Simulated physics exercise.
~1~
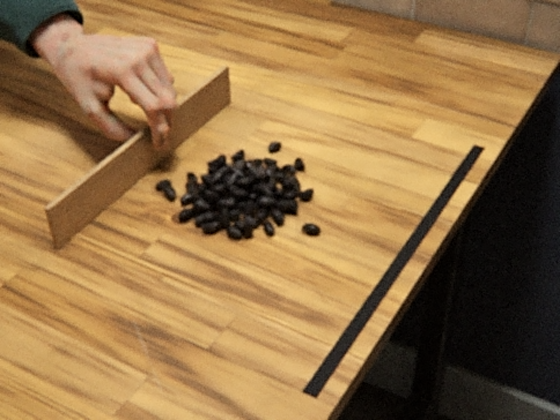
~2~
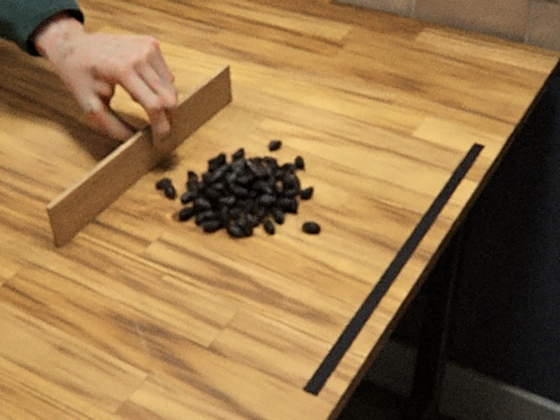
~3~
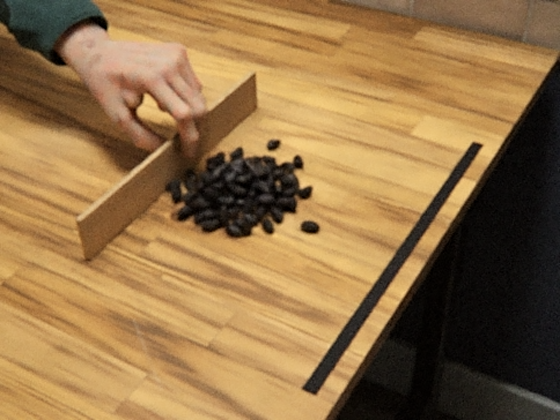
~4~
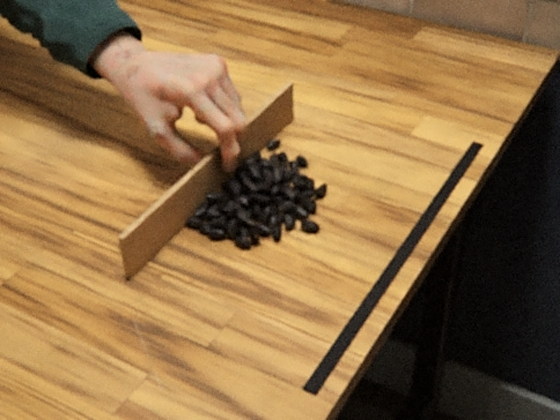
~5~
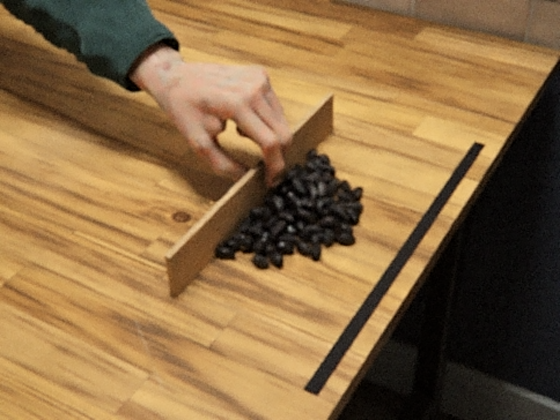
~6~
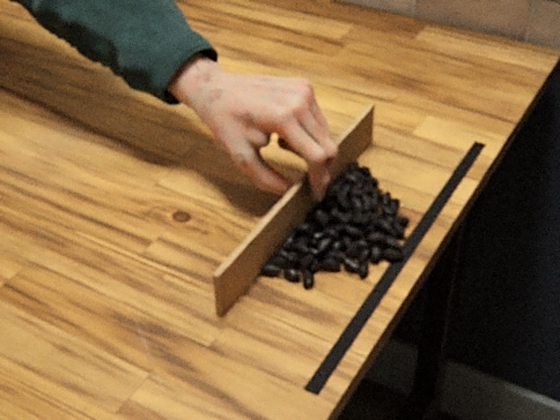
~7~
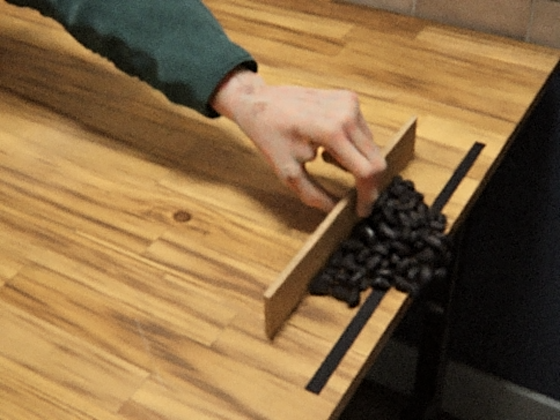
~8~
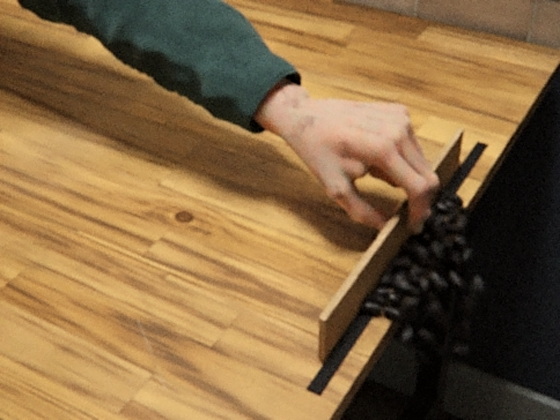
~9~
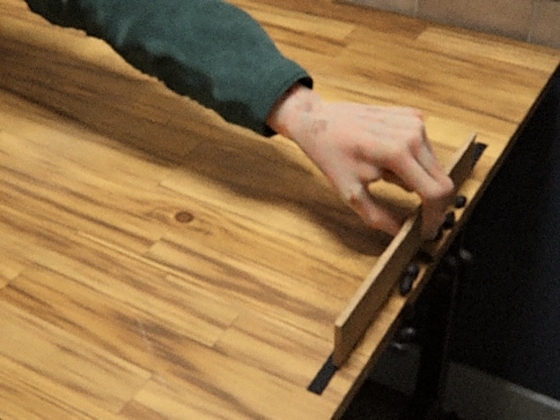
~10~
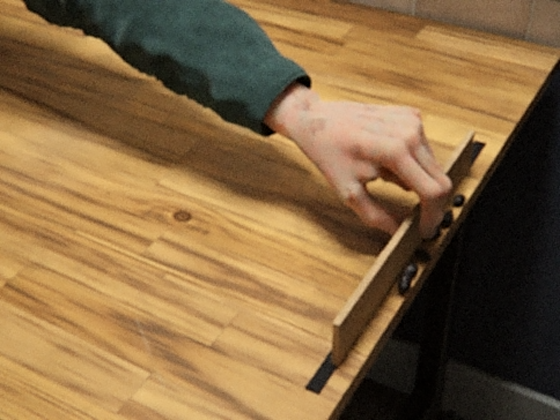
At the start, a hand in a dark green sleeve holds a strip of card upright on a wooden table, beside a loose heap of small black pieces, with a line of black tape near the table's right edge. The hand slides the card to the right until it meets the heap and gathers the pieces against it. The heap is pushed steadily across the wood and over the tape. Its front reaches the edge, and the pieces spill off in a dark cluster. The card stops at the tape, with only a few pieces left along the edge.
